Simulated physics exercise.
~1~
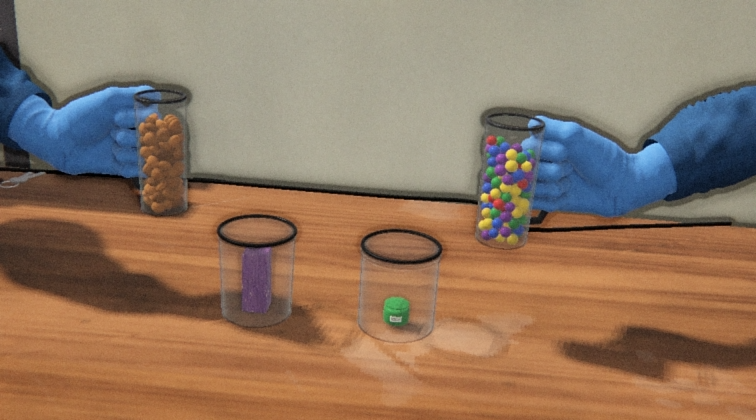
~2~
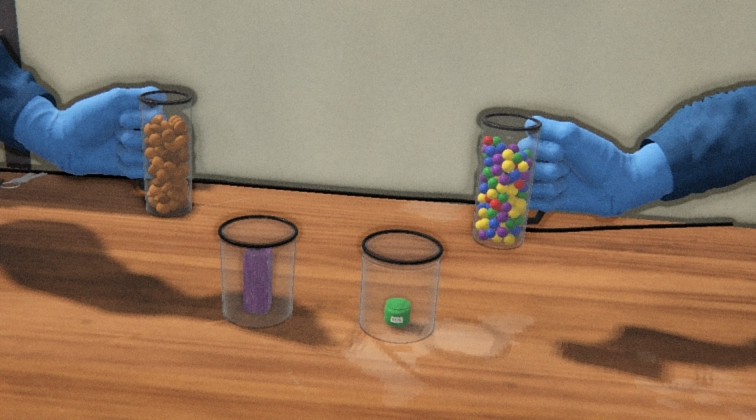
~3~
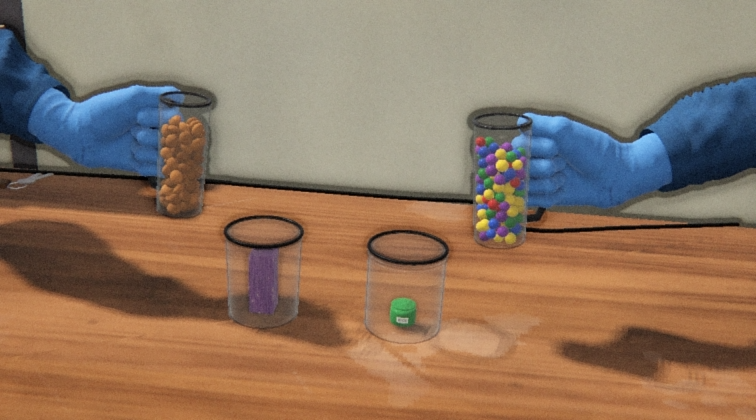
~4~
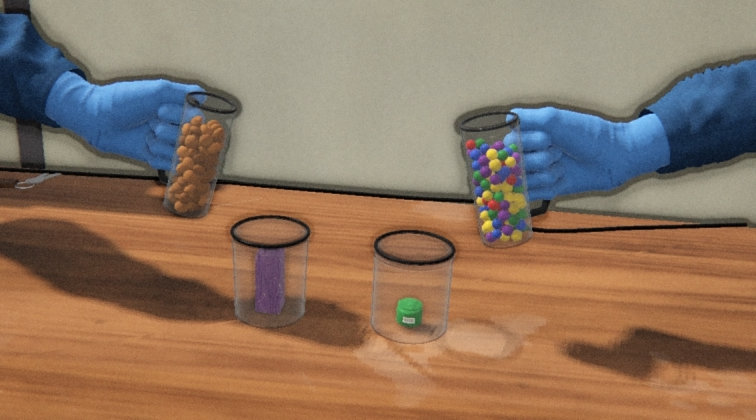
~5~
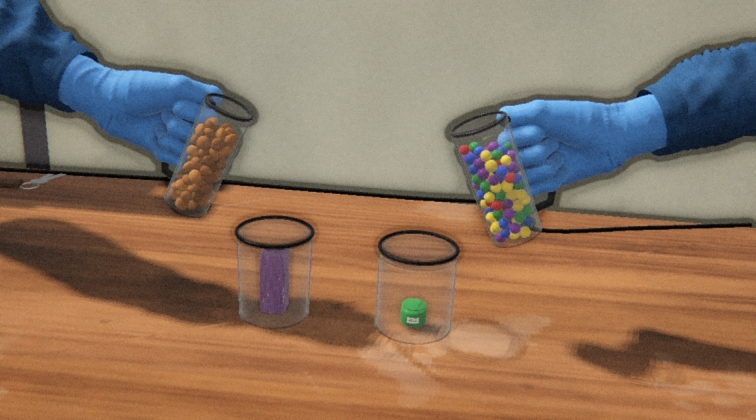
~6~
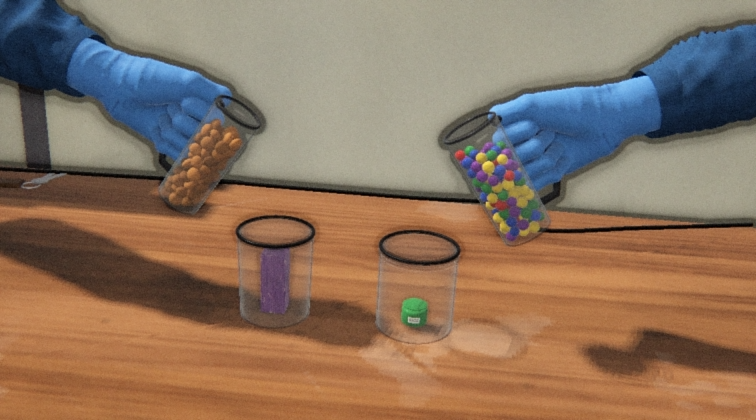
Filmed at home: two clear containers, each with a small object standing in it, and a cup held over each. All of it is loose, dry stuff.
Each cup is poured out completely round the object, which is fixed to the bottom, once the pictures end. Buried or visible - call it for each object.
Left: Visible; right: Buried.
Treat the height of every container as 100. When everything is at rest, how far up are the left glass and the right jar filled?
The left one ends near 60, the right one near 50.
Then, 0.36 s after the last picture, left glass empty, all of its cupful still in the cup; right jar empty, all of its cupful still in the cup.
Then, 0.81 s after the last picture, left glass empty, all of its cupful still in the cup; right jar empty, all of its cupful still in the cup.
Then, 1.30 s after the last picture, left glass nearly empty, about two thirds of its cupful still in the cup; right jar a quarter full, about a third of its cupful still in the cup.
At rest, left glass two thirds full (surface near (275, 262)), nothing beside it; right jar half full (surface near (417, 283)), nothing beside it; the left thing is still showing; the right thing is covered.
